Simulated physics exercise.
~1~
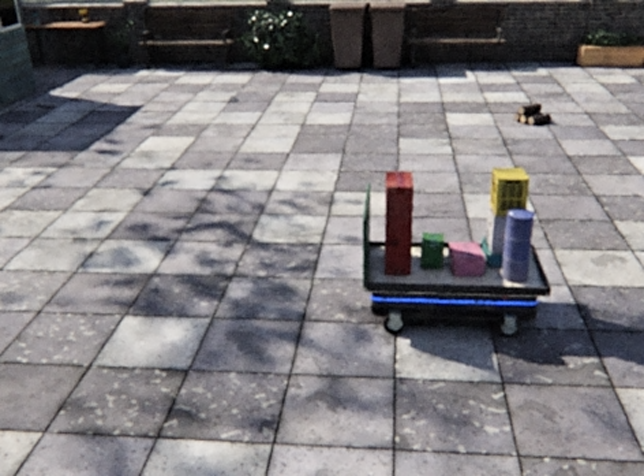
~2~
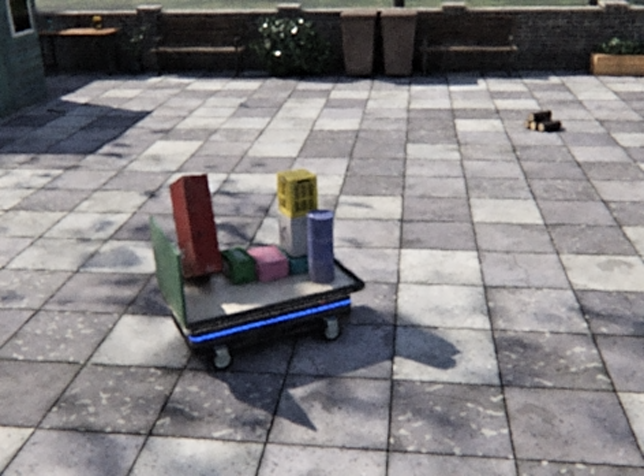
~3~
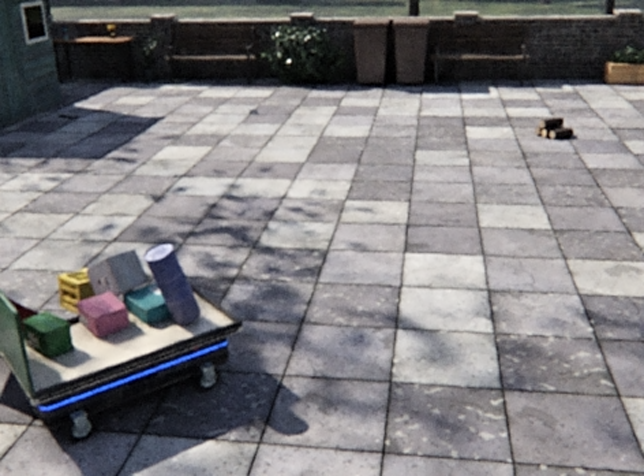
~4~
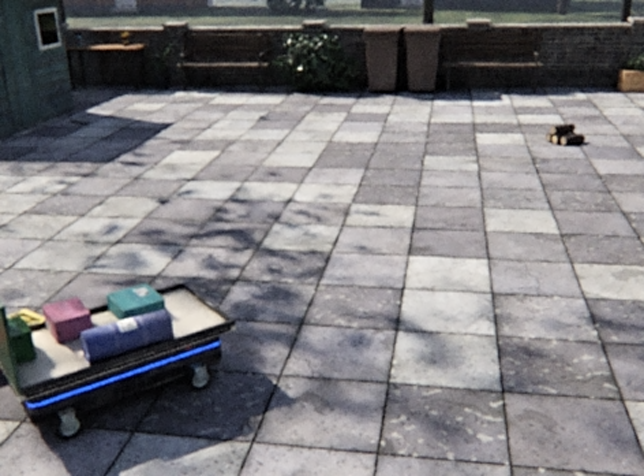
To begin with, a flat cart with a glowing blue stripe stands on a sunlit paved yard, carrying a tall red box, a yellow crate on a white box, a blue canister and small green, pink and turquoise parcels. It moves left and swings round, and the red box leans toward the board. As the cart continues toward the lower left, the red box drops from sight, the yellow crate and white box tumble, and the canister tilts. Finally, the canister lies on its side on the deck beside the three parcels, while the white box is no longer visible.
